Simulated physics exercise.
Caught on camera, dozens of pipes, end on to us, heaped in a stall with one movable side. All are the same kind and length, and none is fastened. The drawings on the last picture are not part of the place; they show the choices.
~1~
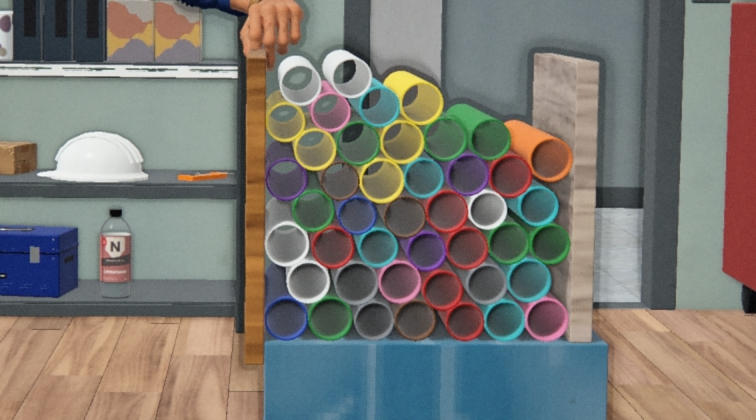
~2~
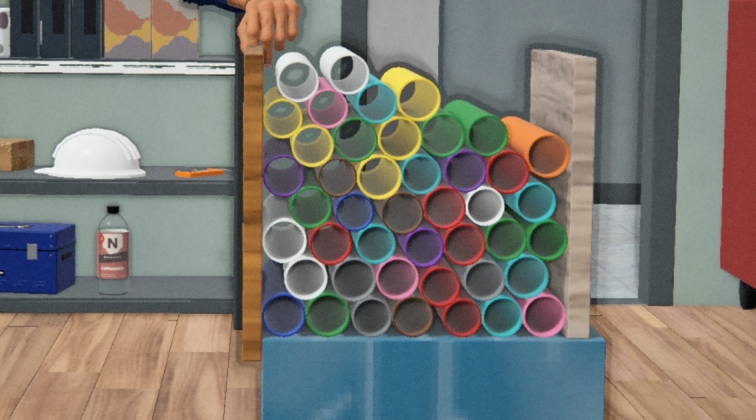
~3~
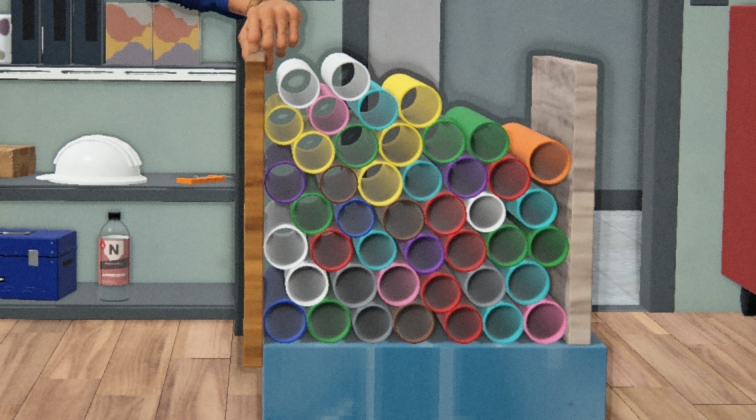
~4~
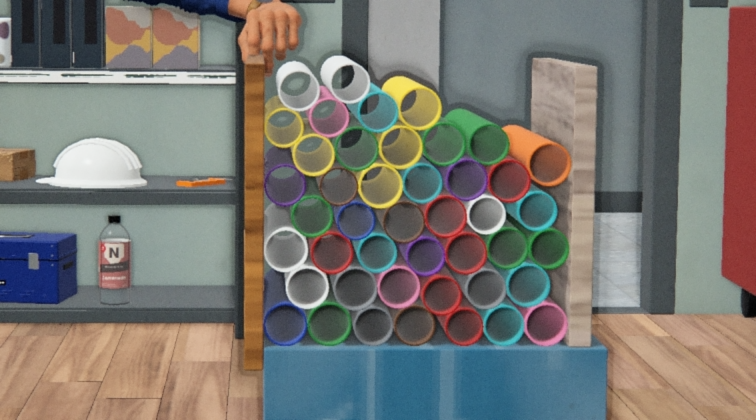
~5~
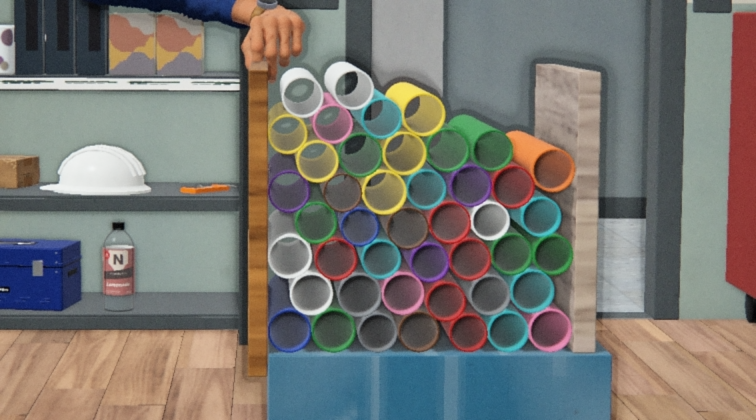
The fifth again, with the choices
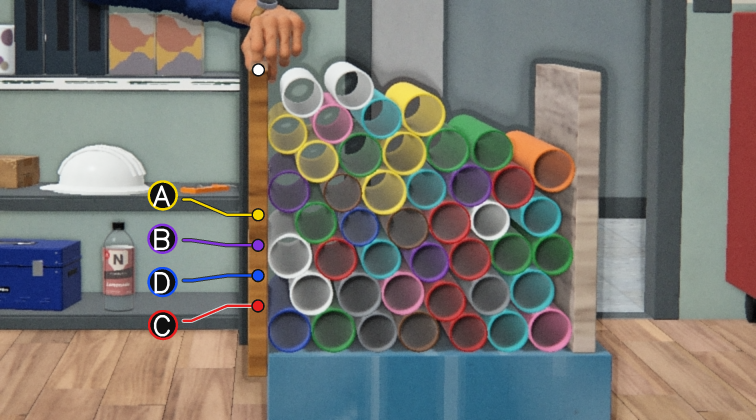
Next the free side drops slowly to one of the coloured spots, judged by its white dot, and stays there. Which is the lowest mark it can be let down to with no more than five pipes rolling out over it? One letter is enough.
It can be let down to A.
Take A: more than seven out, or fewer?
Fewer than seven.
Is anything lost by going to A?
Yes, at A.
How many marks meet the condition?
The number is one.
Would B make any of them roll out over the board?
At B: Yes.
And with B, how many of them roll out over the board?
The count is six.
On the marked copy, A at (258, 215); B at (258, 245); C at (258, 306); D at (258, 276); the white dot at (259, 70).
Taking A. A third of the way, top of the board (268, 135).
Two thirds of the way, top of the board (268, 210).
When it is over, top of the board (268, 214), two out over the board.
As for the rest, B six out over the board; C more than five out over the board; D six out over the board.
